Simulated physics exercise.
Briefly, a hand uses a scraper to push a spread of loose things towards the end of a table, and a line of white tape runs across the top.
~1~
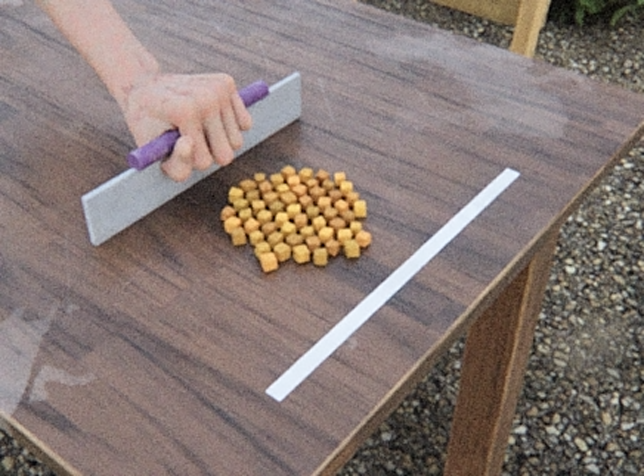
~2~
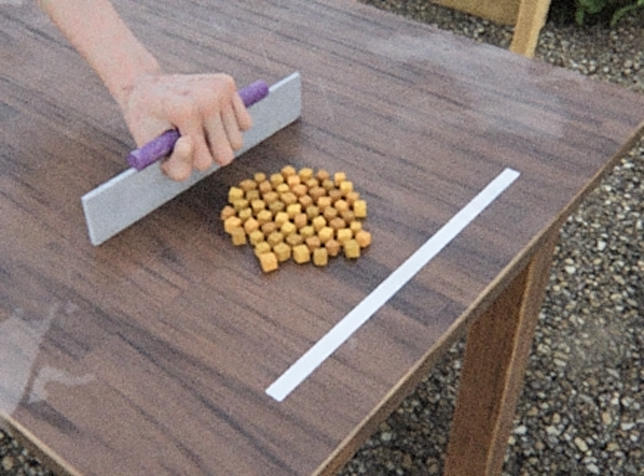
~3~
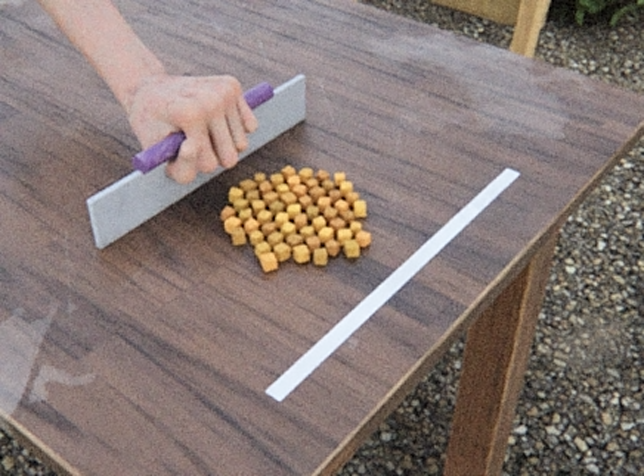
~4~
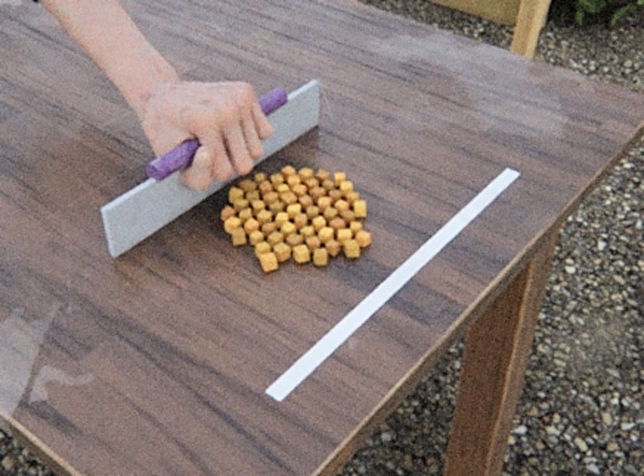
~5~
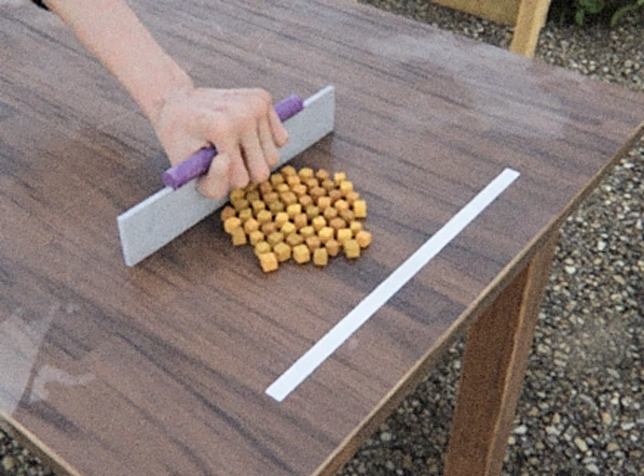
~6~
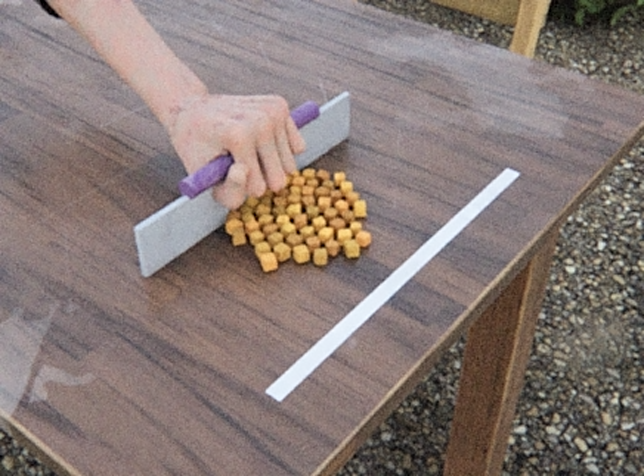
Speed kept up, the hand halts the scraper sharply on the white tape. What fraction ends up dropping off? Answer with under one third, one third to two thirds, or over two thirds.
The share that drops off is under one third.
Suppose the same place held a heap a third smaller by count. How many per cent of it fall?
0 per cent, roughly.
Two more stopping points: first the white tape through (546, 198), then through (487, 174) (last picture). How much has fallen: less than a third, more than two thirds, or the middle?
Beyond two thirds; less than a third.
Soon, scraper still moving, near (334, 190); heap all on the table, its front near (406, 259).
A while on, scraper stopped at the white tape; heap a small part over the edge.
Finally, scraper stopped at the white tape; heap a small part over the edge.
